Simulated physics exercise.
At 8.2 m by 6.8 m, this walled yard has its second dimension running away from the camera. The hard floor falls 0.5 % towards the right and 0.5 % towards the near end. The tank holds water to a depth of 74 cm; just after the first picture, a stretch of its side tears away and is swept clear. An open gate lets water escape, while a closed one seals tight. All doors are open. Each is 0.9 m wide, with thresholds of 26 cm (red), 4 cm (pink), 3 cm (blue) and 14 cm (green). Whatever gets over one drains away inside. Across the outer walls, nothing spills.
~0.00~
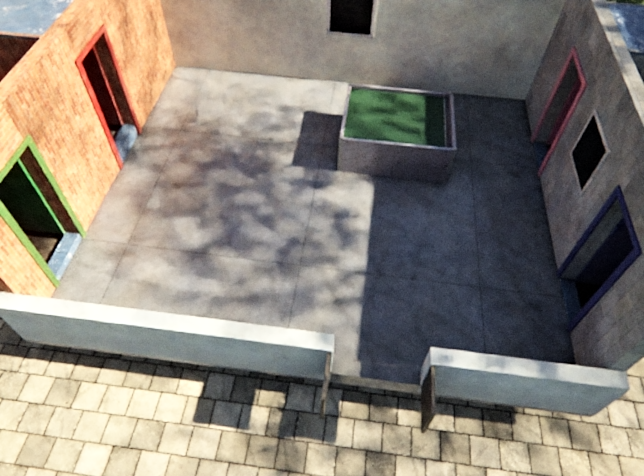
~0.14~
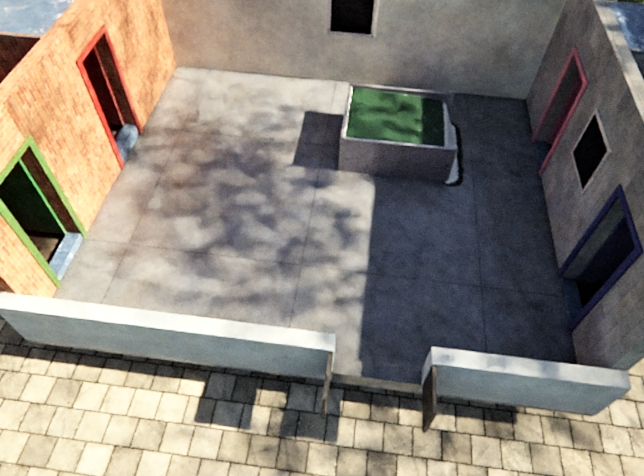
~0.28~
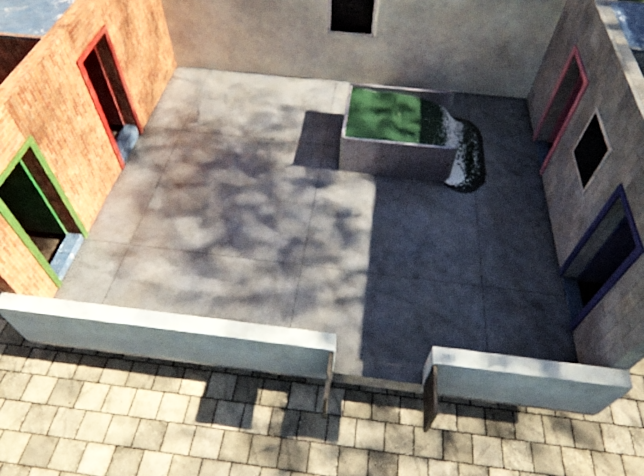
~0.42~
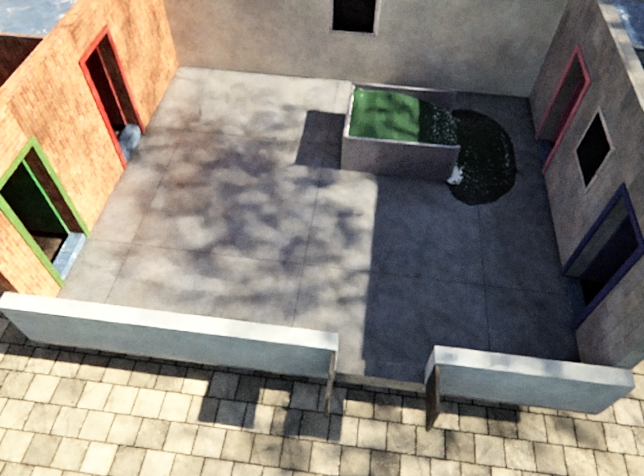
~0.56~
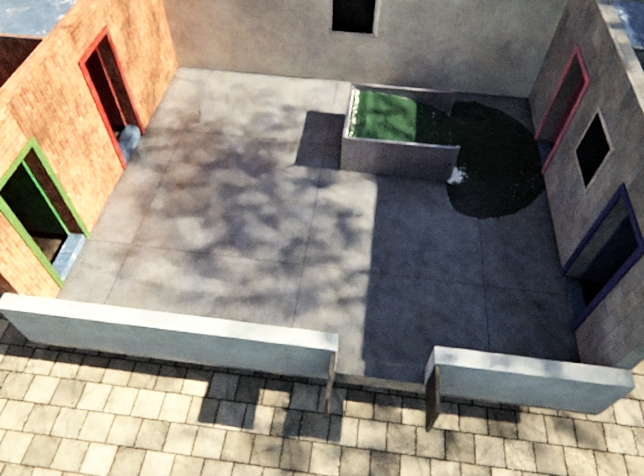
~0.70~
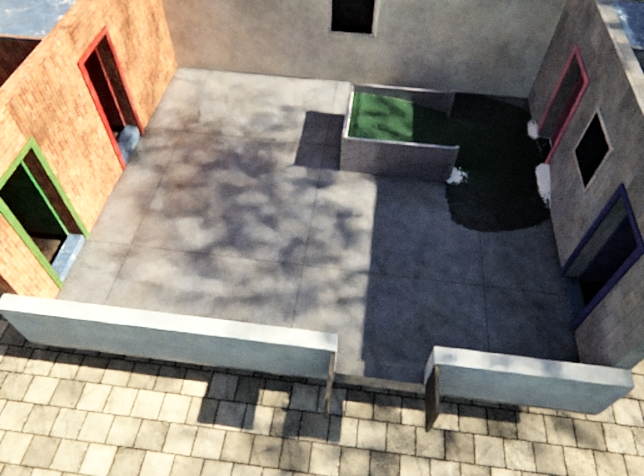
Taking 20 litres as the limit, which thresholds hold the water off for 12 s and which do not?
Result: At the red door the amount will not overshoot the limit, at the pink door the amount will overshoot the limit, at the blue door the amount will overshoot the limit, at the green door the amount will not overshoot the limit.
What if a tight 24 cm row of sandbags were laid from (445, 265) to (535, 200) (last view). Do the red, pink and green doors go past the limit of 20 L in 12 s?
Result - red: No, not exceeded, pink: Yes, exceeded, green: No, not exceeded.
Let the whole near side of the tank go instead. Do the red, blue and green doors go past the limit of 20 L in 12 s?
Then: Red short of it, blue beyond it, green short of it.
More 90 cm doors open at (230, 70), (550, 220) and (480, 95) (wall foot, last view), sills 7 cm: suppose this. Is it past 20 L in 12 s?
In sequence the answers are less than that, more than that and more than that.
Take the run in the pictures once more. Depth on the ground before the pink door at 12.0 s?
About 3.5 cm.
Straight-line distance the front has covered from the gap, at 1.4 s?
I'd put it close to 3.6 m.
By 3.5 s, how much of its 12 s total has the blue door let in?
By then it's near 30% of the total.
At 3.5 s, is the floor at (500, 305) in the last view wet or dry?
By then the spot is drenched.
After 1.4 s water covers 15 % of the floor and is deepest (41 cm) near (527, 101); red door not reached, pink door 27 cm at the sill, 202 L in, blue door 2 cm at the sill, 0 L in, green door not reached.
After 2.2 s water covers 20 % of the floor and is deepest (35 cm) near (527, 101); red door not reached, pink door 31 cm at the sill, 433 L in, blue door 7 cm at the sill, 2 L in, green door not reached.
After 3.5 s water covers 35 % of the floor and is deepest (21 cm) near (554, 362); red door not reached, pink door 18 cm at the sill, 629 L in, blue door 5 cm at the sill, 12 L in, green door not reached.
After 7.0 s water covers 65 % of the floor and is deepest (10 cm) near (570, 387); red door 1 cm at the sill, 0 L in, pink door 8 cm at the sill, 745 L in, blue door 5 cm at the sill, 19 L in, green door not reached.
After 12.0 s water covers 95 % of the floor and is deepest (6 cm) near (583, 389); red door 2 cm at the sill, 0 L in, pink door 4 cm at the sill, 758 L in, blue door 5 cm at the sill, 37 L in, green door 5 cm at the sill, 0 L in.
